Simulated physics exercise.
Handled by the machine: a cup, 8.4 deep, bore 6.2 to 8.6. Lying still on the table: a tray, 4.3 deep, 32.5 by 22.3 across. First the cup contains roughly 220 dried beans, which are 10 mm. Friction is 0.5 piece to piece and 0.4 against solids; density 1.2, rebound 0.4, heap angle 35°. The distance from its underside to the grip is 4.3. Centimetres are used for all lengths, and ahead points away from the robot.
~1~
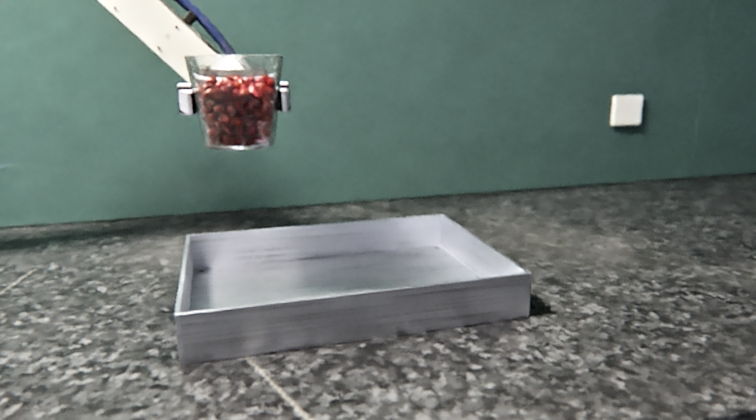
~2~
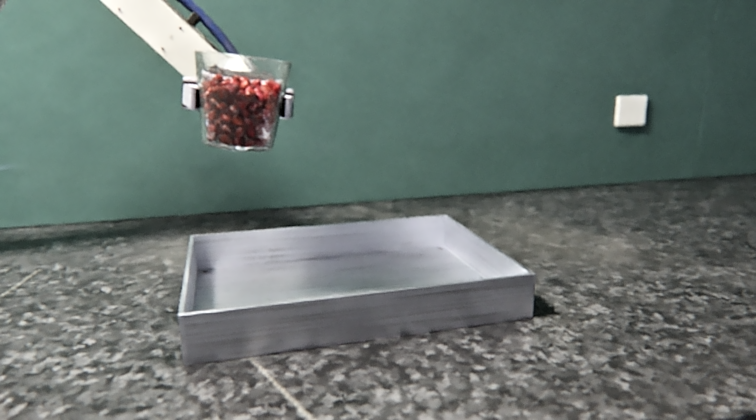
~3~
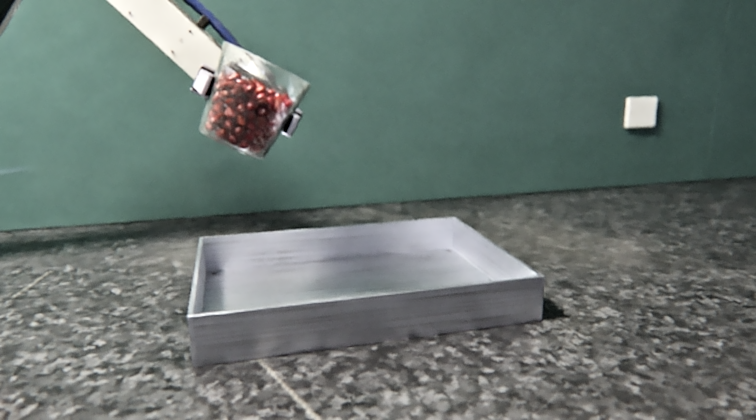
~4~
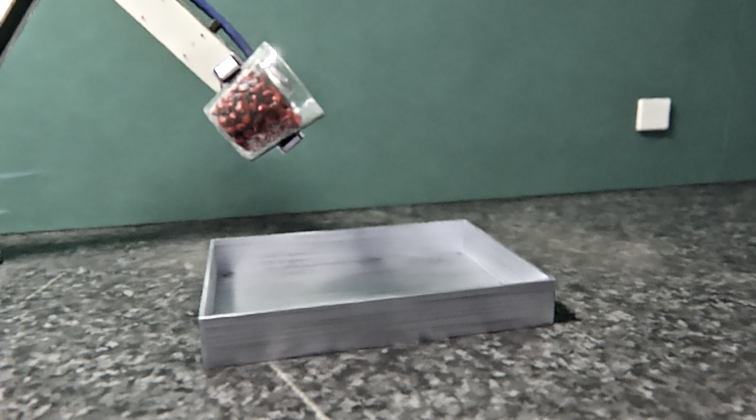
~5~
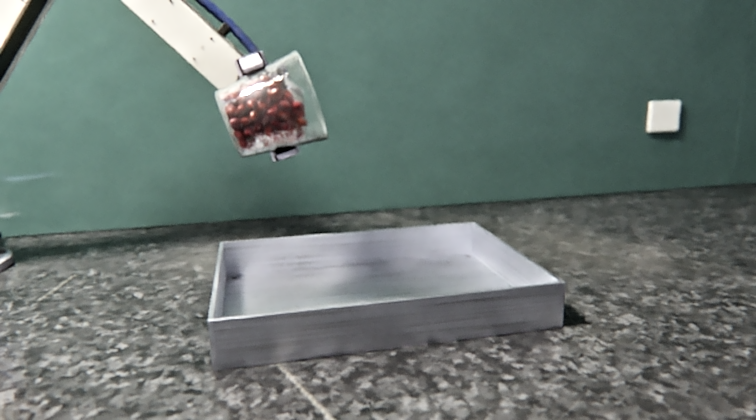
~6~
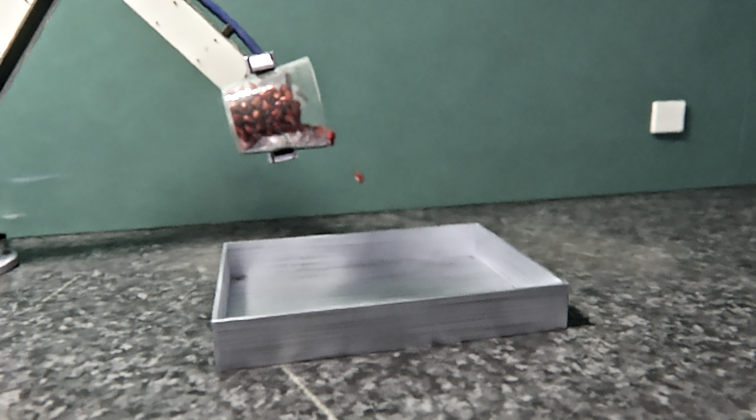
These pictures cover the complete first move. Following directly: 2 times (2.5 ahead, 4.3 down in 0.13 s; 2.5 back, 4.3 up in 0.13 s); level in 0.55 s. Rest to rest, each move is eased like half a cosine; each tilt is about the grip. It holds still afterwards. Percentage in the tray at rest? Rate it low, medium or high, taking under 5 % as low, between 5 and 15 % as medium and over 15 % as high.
Rating: High.
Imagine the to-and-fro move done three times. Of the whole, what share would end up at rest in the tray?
30 per cent or so.
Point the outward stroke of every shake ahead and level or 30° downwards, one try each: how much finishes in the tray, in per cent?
Result: Approx. 85 % and 60 %, one try each.
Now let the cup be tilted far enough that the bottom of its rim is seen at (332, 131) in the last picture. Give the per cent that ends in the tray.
It comes out near 0 percent.
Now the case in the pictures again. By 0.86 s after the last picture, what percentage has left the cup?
About 25 in a hundred parts are out.
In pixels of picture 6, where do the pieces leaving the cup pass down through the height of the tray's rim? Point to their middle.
Look at roughly (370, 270) in the last picture.
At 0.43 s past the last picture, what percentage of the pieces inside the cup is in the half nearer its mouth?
My estimate is near 45 per cent.
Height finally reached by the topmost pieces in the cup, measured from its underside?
Top of the fill: Near 7.5 cm.
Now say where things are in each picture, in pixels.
The first picture shows cup middle at (238, 103), level; upper third of the load around (239, 93), from x 200 to 270, top at y 80; 223 in the cup.
The second picture shows cup middle at (241, 104), tilted 8° forward; upper third of the load around (239, 94), from x 205 to 275, top at y 80.
The third picture shows cup middle at (250, 106), tilted 28° forward; upper third of the load around (244, 97), from x 210 to 290, top at y 80.
The fourth picture shows cup middle at (260, 109), tilted 52° forward; upper third of the load around (250, 97), from x 215 to 295, top at y 75.
The fifth picture shows cup middle at (269, 111), tilted 72° forward; upper third of the load around (260, 98), from x 225 to 300, top at y 80.
The sixth picture shows cup middle at (273, 112), tilted 80° forward; upper third of the load around (259, 103), from x 230 to 360, top at y 90; 222 in the cup, 1 in flight or on a rim.
Then, 0.43 s later, tilted 80° forward, highest piece 19 above the table; 195 in the cup, 28 in the tray.
Then, 0.86 s later, tilted 26° forward, highest piece 23 above the table; 168 in the cup, 55 in the tray.
Then, 1.27 s later, level, highest piece 24 above the table; 168 in the cup, 55 in the tray.
Then, 2.32 s later, level, highest piece 24 above the table; 168 in the cup, 55 in the tray.
At rest, 168 in the cup, 55 in the tray. That is 25 % in the tray.
